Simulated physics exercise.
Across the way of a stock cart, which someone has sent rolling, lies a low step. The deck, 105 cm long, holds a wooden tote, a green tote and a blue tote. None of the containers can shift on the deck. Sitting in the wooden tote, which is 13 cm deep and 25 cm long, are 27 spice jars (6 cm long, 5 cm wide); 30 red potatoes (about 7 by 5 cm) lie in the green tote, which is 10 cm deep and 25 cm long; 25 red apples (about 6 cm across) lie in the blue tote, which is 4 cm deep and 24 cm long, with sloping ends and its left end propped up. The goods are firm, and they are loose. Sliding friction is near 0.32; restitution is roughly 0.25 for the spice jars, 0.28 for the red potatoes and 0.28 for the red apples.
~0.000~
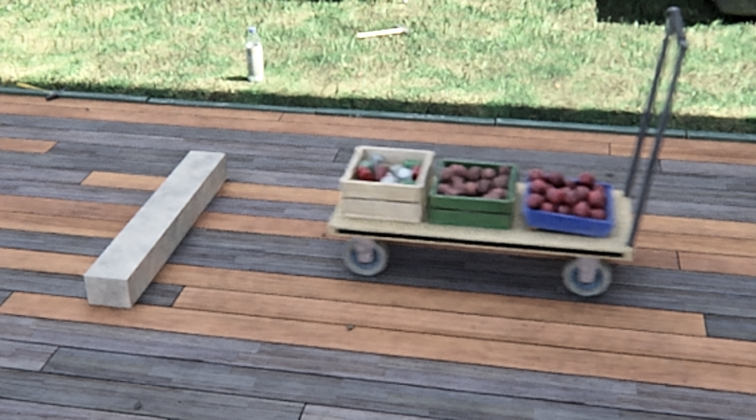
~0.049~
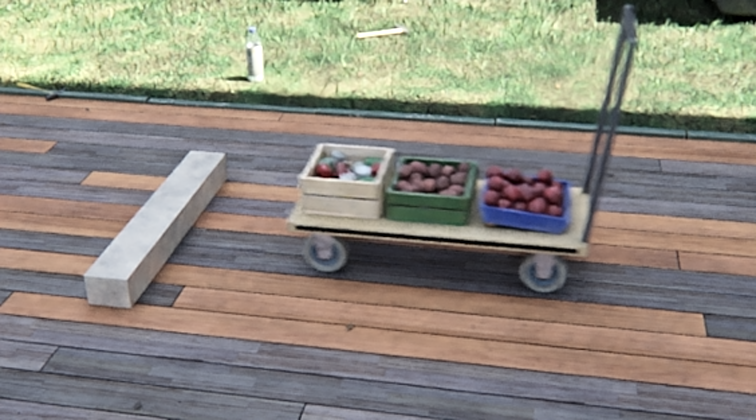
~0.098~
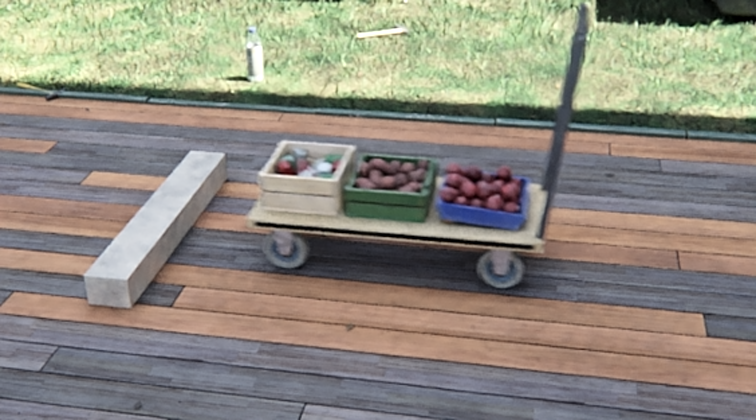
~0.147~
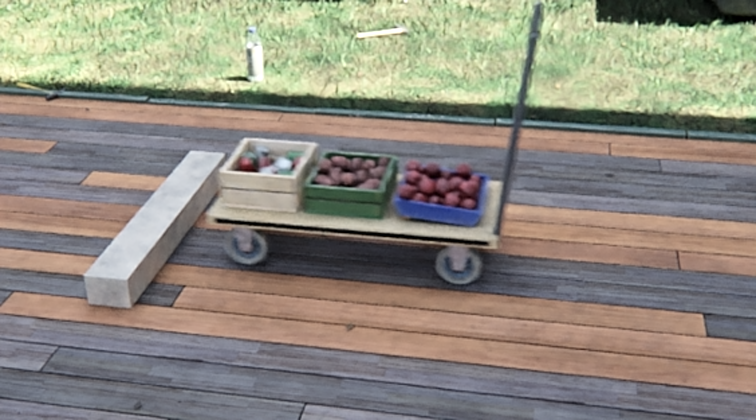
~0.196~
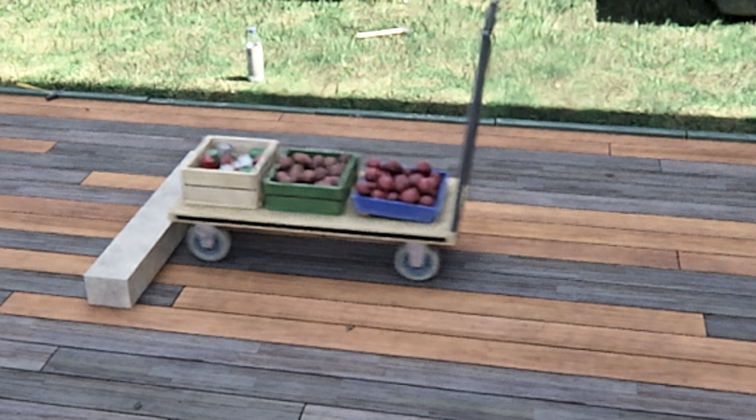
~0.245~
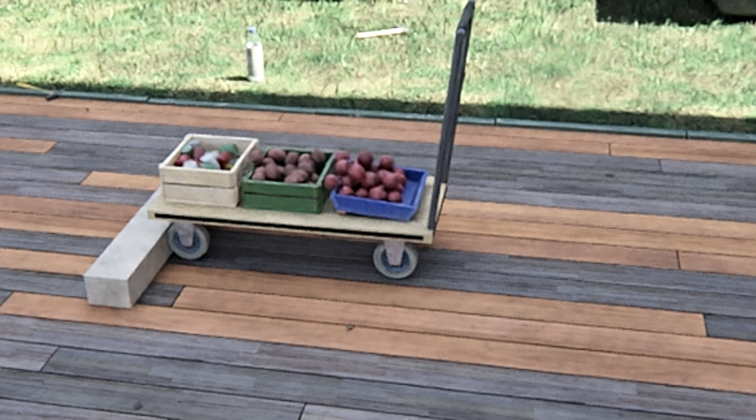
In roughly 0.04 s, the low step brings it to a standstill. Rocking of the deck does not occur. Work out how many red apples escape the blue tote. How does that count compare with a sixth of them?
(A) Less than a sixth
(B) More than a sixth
(B) More than a sixth.
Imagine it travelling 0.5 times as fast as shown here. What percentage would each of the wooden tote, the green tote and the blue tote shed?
In that case the wooden tote sheds 0 per cent, the green tote 0 per cent and the blue tote 20 per cent.
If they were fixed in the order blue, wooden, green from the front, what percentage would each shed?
In that arrangement the wooden tote sheds 0 per cent of its load, the green tote 0 per cent, and the blue tote 40 per cent.
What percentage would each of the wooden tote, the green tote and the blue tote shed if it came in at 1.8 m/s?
Wooden tote 0 %, green tote 0 %, blue tote 20 %.
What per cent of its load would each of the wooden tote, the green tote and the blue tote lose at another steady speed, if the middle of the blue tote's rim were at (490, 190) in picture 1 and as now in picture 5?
Wooden tote 0 %, green tote 0 %, blue tote 20 %.
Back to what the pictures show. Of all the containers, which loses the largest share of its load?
That would be the blue tote.
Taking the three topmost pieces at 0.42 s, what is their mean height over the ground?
About 50 cm up.
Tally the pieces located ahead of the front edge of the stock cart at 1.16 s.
Count: Approx. 0.
After 0.30 s, wooden tote 27 in, 0 out, green tote 29 in, 1 out and blue tote 22 in, 3 out.
After 0.42 s, wooden tote 27 in, 0 out, green tote 29 in, 1 out and blue tote 15 in, 10 out.
After 0.65 s, wooden tote 26 in, 1 out, green tote 29 in, 1 out and blue tote 15 in, 10 out.
Outcome (at 1.16 s), wooden tote 26 in, 1 out, green tote 29 in, 1 out and blue tote 15 in, 10 out. Asked share, 10 of 25, 40 per cent.
